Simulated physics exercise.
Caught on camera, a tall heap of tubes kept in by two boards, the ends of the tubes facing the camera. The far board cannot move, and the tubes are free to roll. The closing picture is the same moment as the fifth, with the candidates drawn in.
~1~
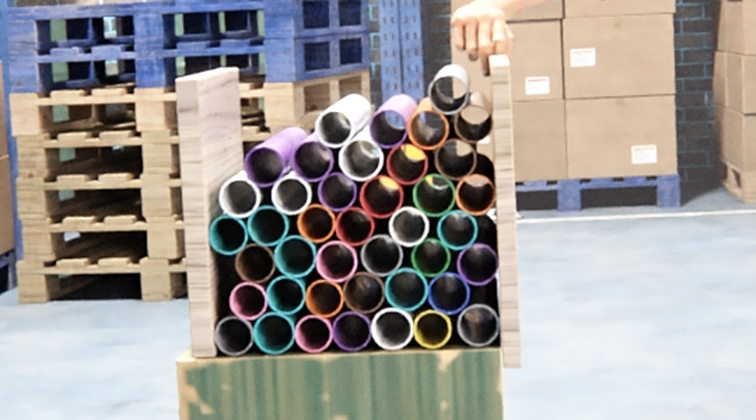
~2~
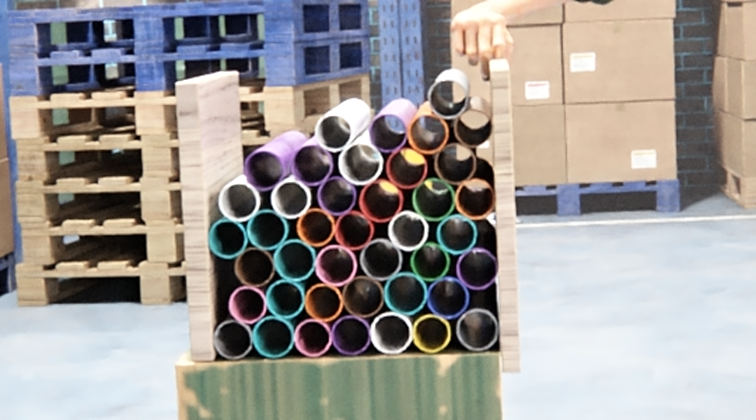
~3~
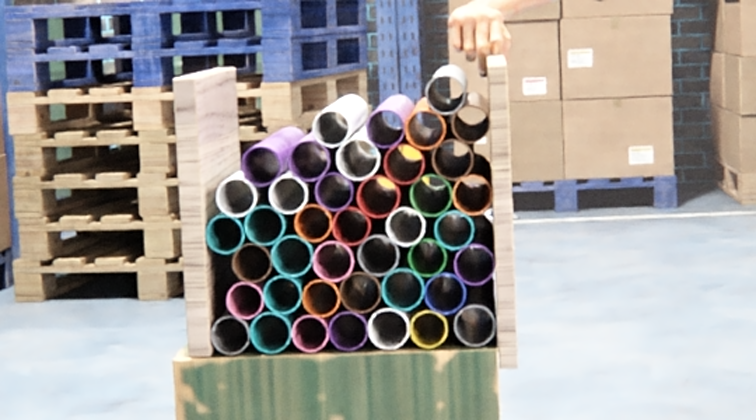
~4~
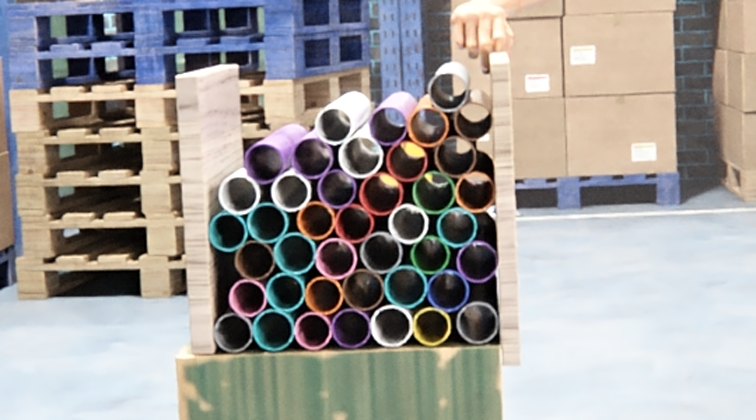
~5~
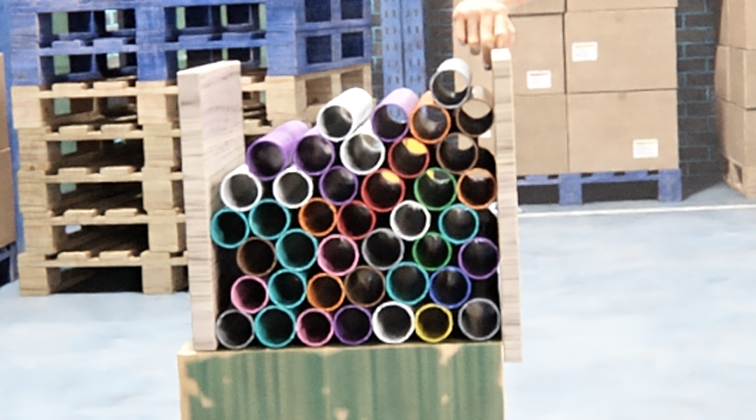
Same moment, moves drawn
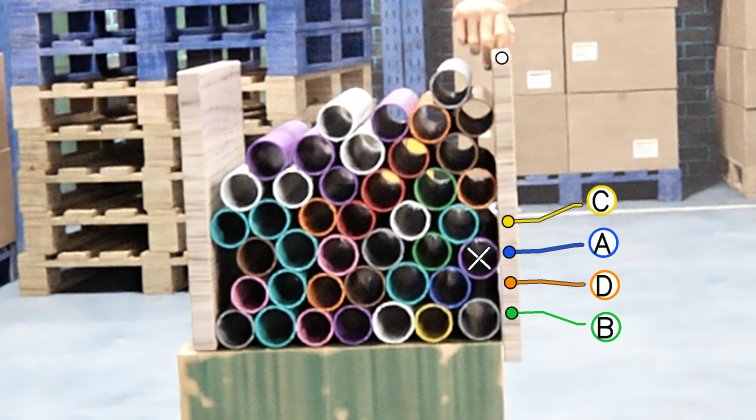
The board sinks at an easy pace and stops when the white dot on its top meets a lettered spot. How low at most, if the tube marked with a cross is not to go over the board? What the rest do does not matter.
No lower than D.
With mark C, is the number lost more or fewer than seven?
At C, fewer than seven.
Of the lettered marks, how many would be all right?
Three of the four.
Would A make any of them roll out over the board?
Yes.
On the copy, A at (509, 253); B at (512, 313); C at (508, 221); D at (510, 283); the cross at (479, 259); the white dot at (502, 58).
On D. First, top of the board (496, 153).
Then, top of the board (500, 256).
Finally, top of the board (501, 282), about five out over the board, the crossed one still inside.
By contrast, A keeps the crossed one inside; B lets the crossed one out; C keeps the crossed one inside.
